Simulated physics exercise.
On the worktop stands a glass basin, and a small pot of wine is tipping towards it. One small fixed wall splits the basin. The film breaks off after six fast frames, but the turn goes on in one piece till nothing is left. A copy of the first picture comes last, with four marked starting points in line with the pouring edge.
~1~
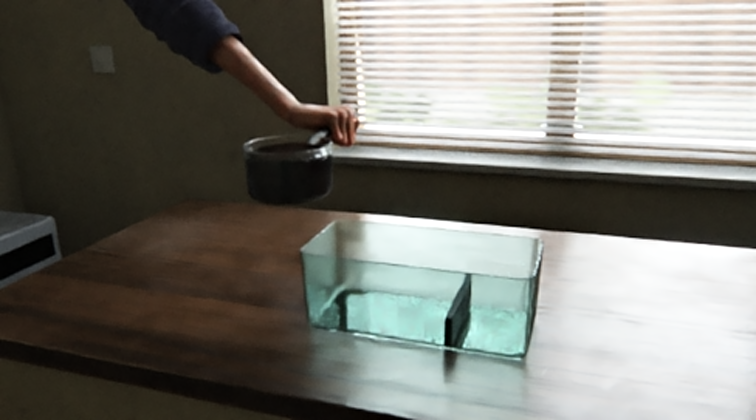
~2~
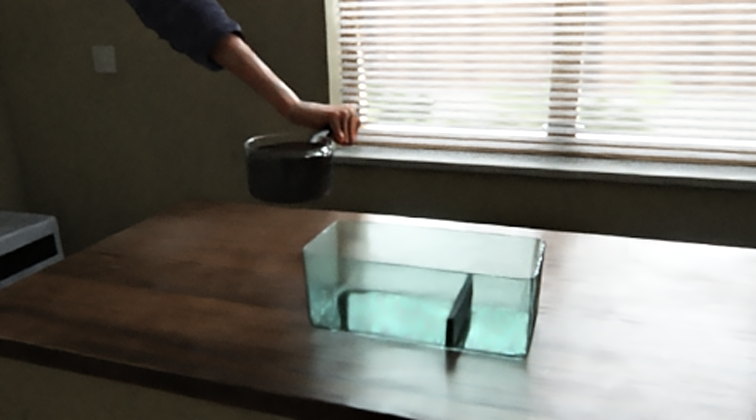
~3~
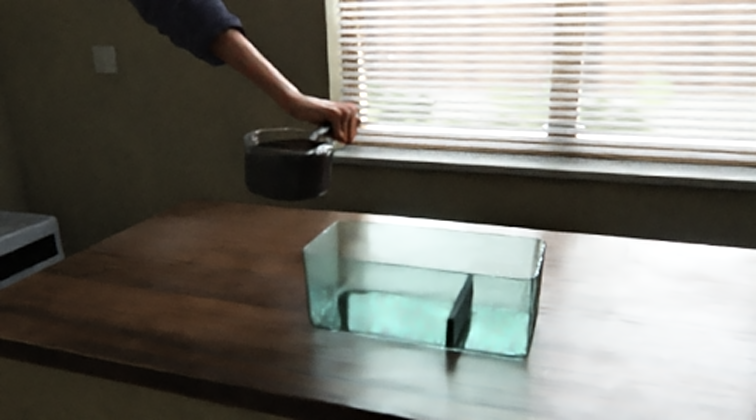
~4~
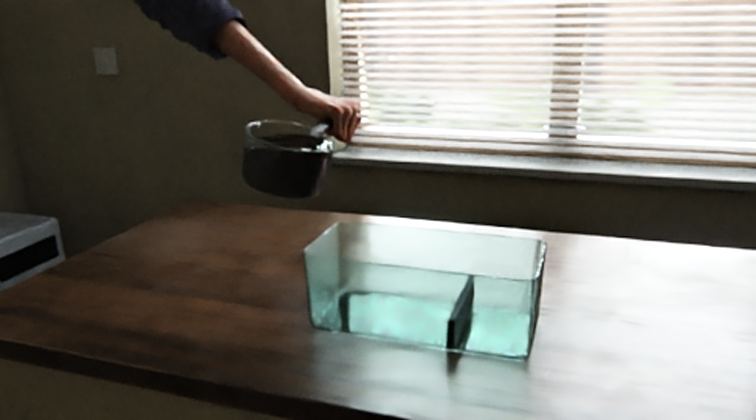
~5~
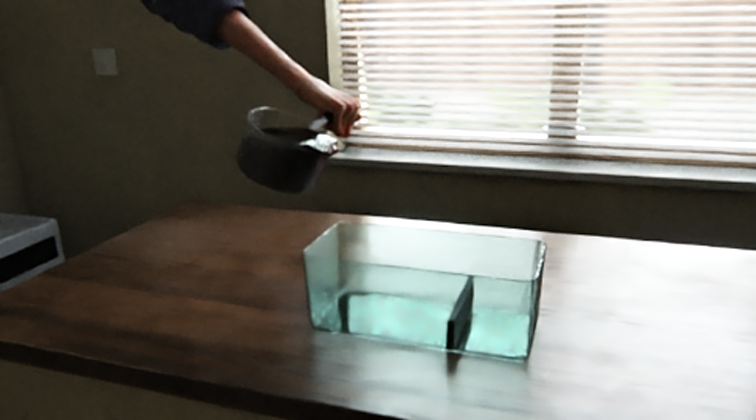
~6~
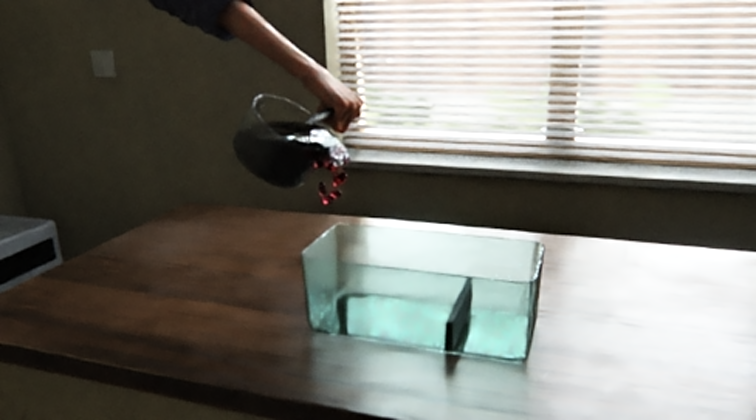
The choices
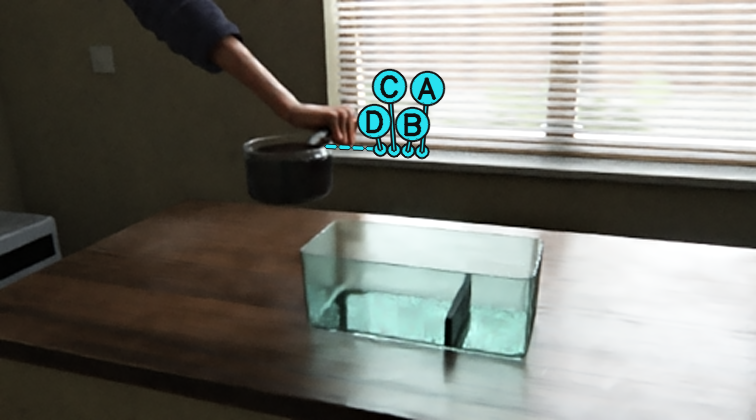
On a wooden worktop by a window with blinds stands a glass basin with a low dividing wall, while a hand holds a small dark pot above it, then gradually tilts it until red liquid runs over the lip.
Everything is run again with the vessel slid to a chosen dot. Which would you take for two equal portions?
Take D.
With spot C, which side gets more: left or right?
The right one.
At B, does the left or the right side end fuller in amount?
The right side.
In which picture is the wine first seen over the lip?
In picture 5.
On the marked copy, A at (422, 151); B at (407, 150); C at (394, 150); D at (380, 149).
With A, about 30 % ends left of the wall and 69 % right of it.
With B, about 18 % ends left of the wall and 81 % right of it.
With C, about 20 % ends left of the wall and 79 % right of it.
With D, about 47 % ends left of the wall and 52 % right of it.
